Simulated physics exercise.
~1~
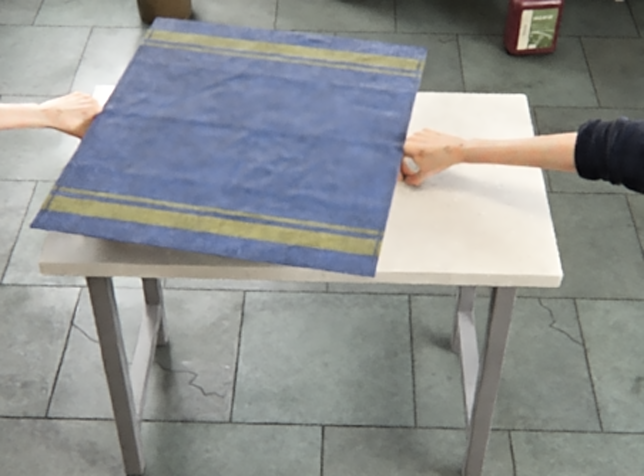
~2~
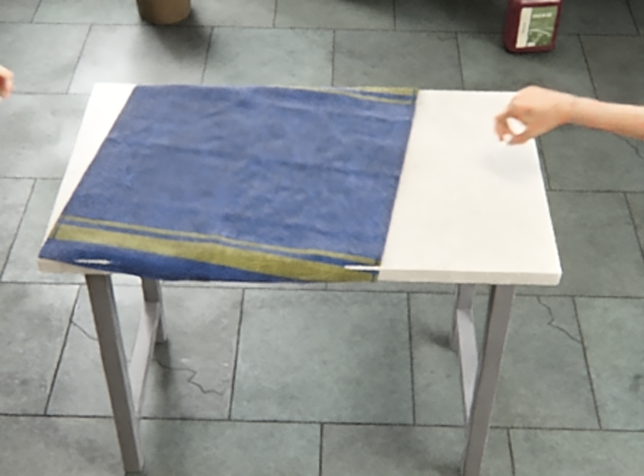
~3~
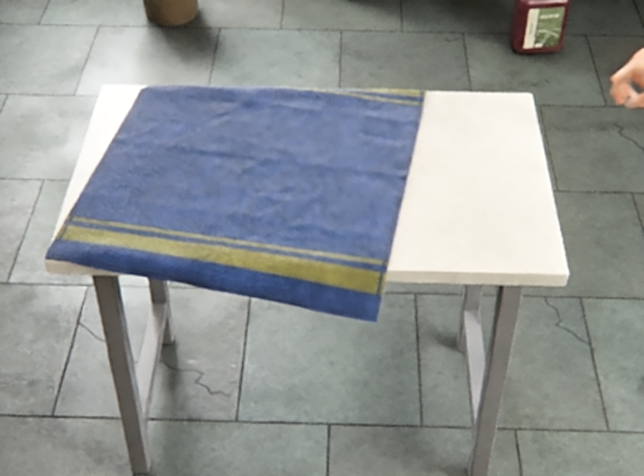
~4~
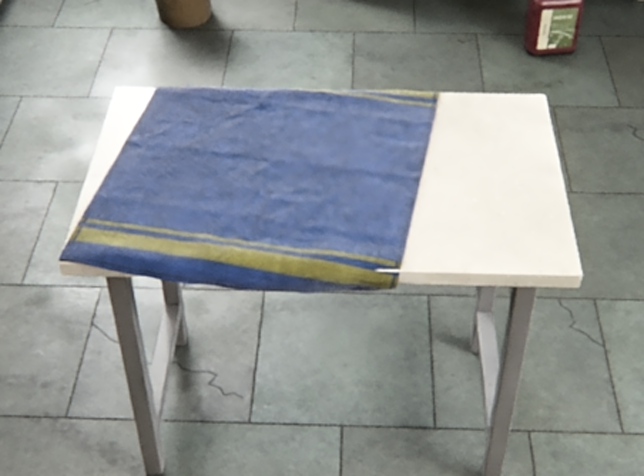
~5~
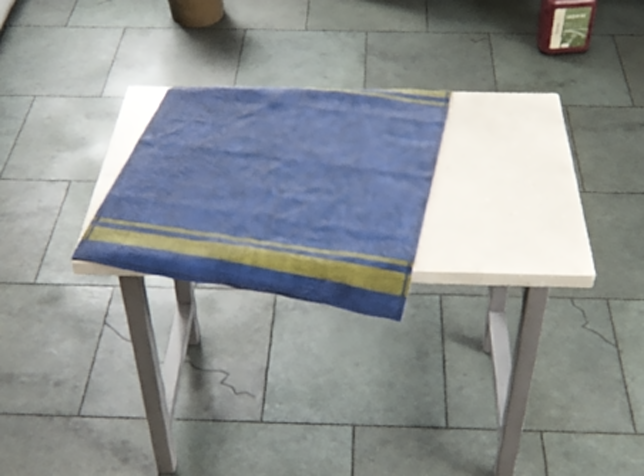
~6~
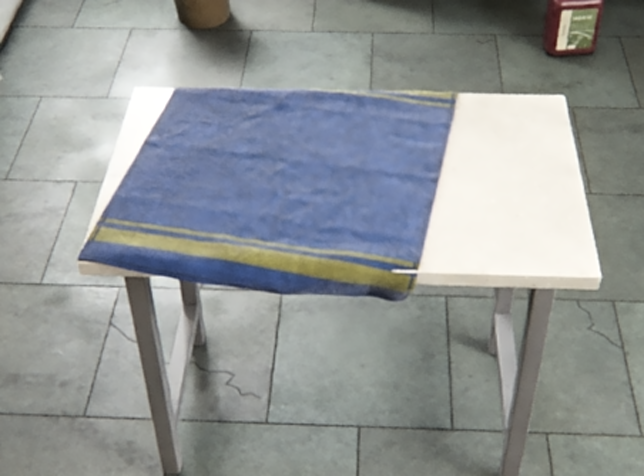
Blue tea towel with yellow stripes dropping from two hands onto a white table, its front edge flapping over the side, staying on top.
